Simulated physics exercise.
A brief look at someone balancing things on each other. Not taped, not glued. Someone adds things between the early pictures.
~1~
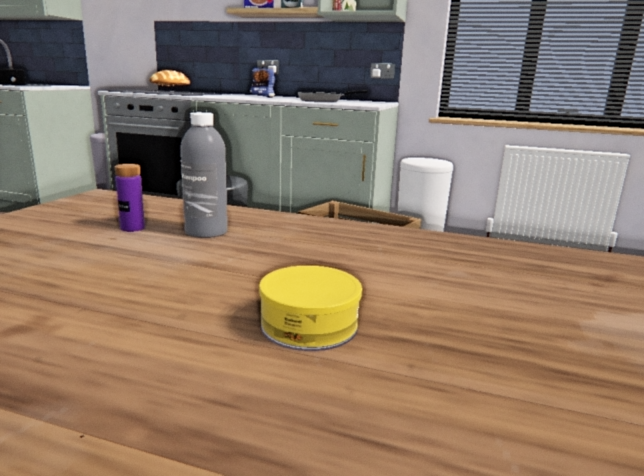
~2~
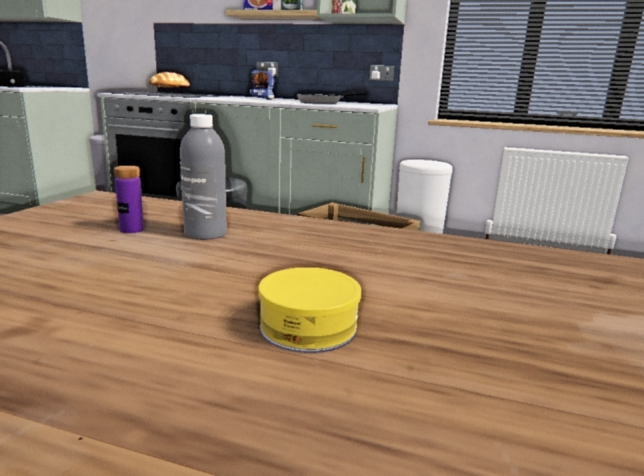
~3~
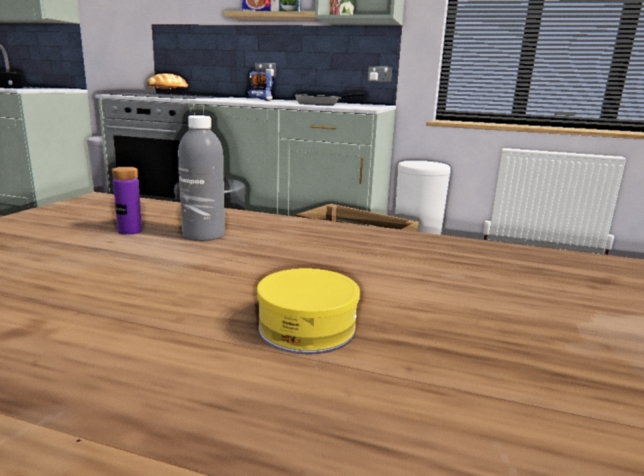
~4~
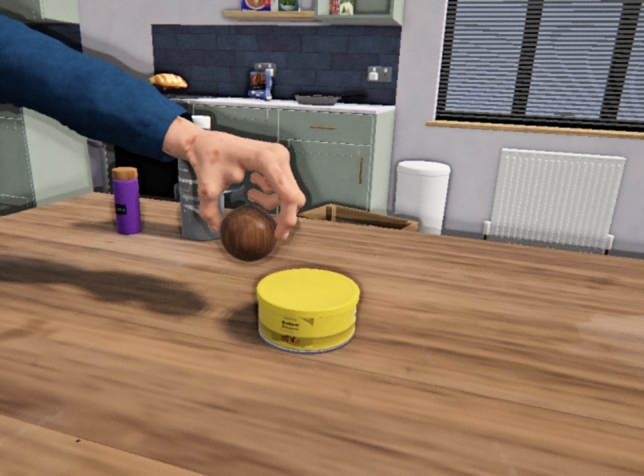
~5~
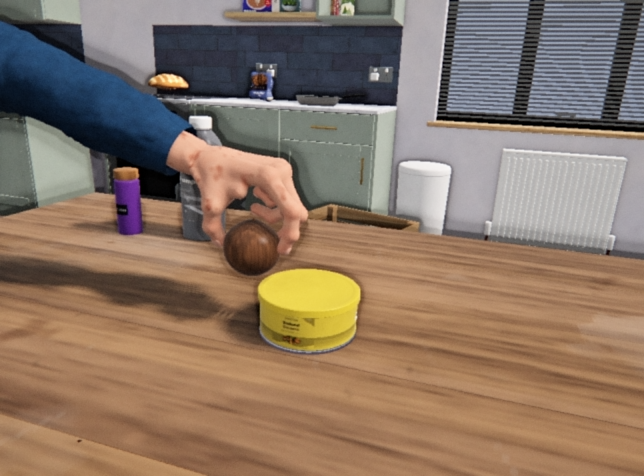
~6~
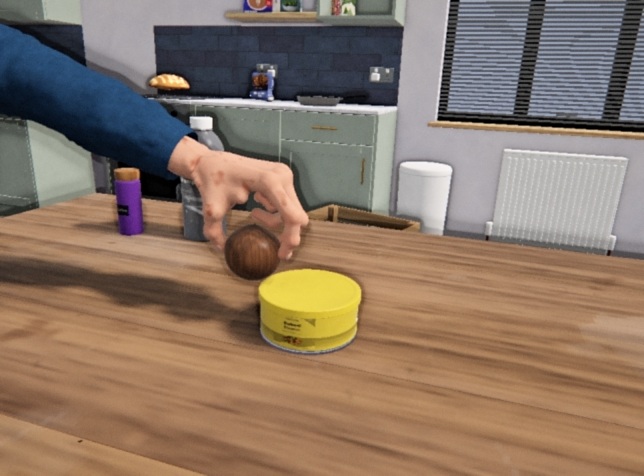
A hand lowers a brown ball-shaped object beside the yellow tub and keeps holding it.
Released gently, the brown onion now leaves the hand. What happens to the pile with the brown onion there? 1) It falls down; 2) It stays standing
Answer: 1.
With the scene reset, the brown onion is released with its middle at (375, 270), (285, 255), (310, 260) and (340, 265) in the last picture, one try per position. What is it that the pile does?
Try one: It topples; try two: It stands firm; try three: It stands firm; try four: It stands firm.
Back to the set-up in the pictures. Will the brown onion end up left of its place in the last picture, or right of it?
Direction of travel: Leftward.
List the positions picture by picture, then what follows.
In the first picture, the last thing is not in view yet; grey bottle (204, 175).
In the second picture, the last thing is not in view yet; yellow tub (309, 307).
In the third picture, the last thing is not in view yet; purple shaker (127, 201).
The fourth picture shows on its way; brown onion (250, 232).
The fifth picture shows in place under the hand; brown onion (252, 247); yellow tub (309, 309).
The sixth picture shows in place under the hand; brown onion (253, 252); purple shaker (129, 202).
Then, 0.20 s after the last picture, brown onion rolled a little near (239, 266).
Then, 0.30 s after the last picture, brown onion now fallen.
At rest, fallen, brown onion; the other 3 in place. Seen from the same camera at the end, brown onion near (220, 288). The pile loses its balance.
